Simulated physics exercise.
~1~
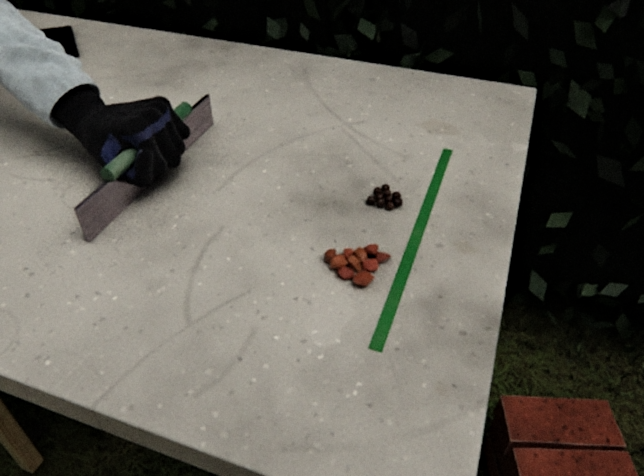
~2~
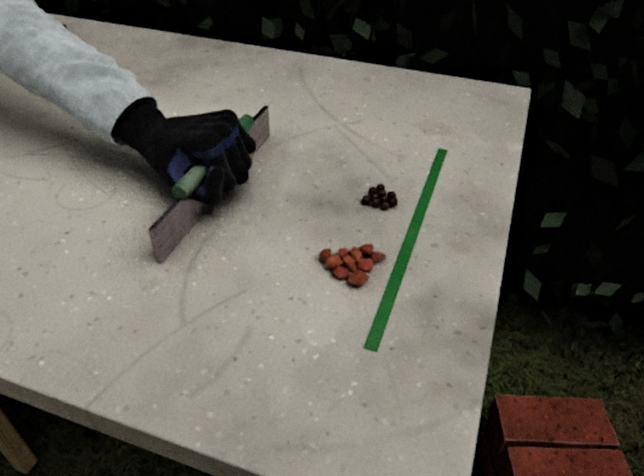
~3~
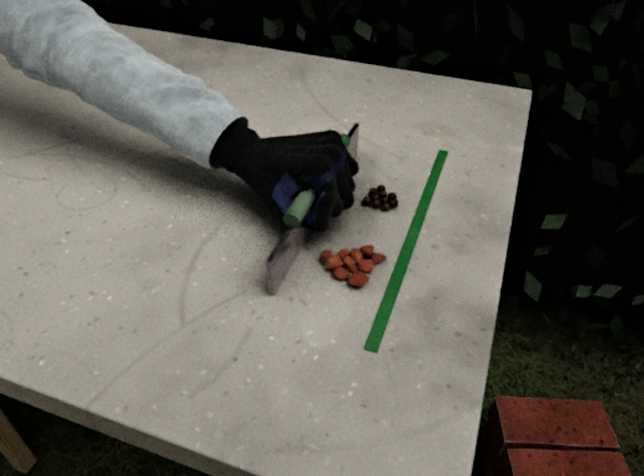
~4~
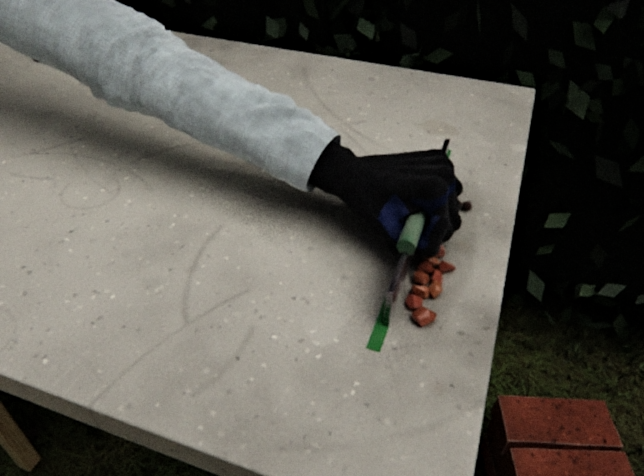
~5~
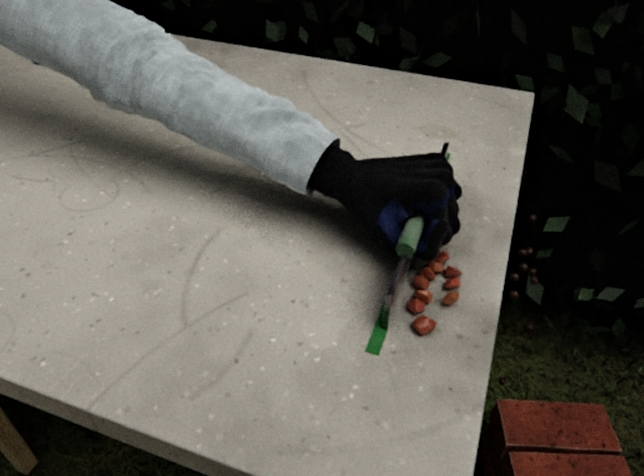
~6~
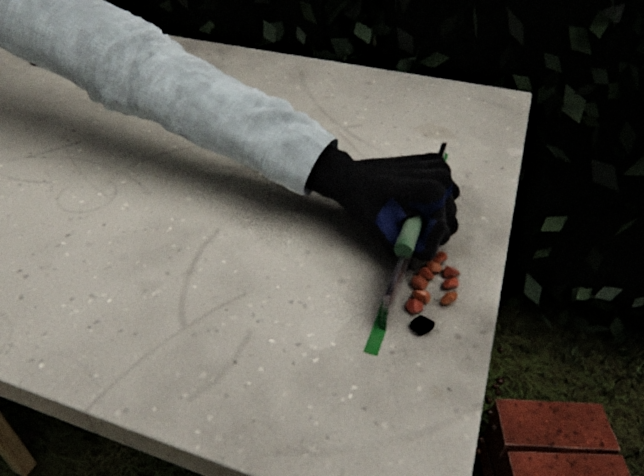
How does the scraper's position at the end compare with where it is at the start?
It starts towards the left of the table, well away from the green tape, and ends farther right and slightly nearer the viewer, resting at the tape.
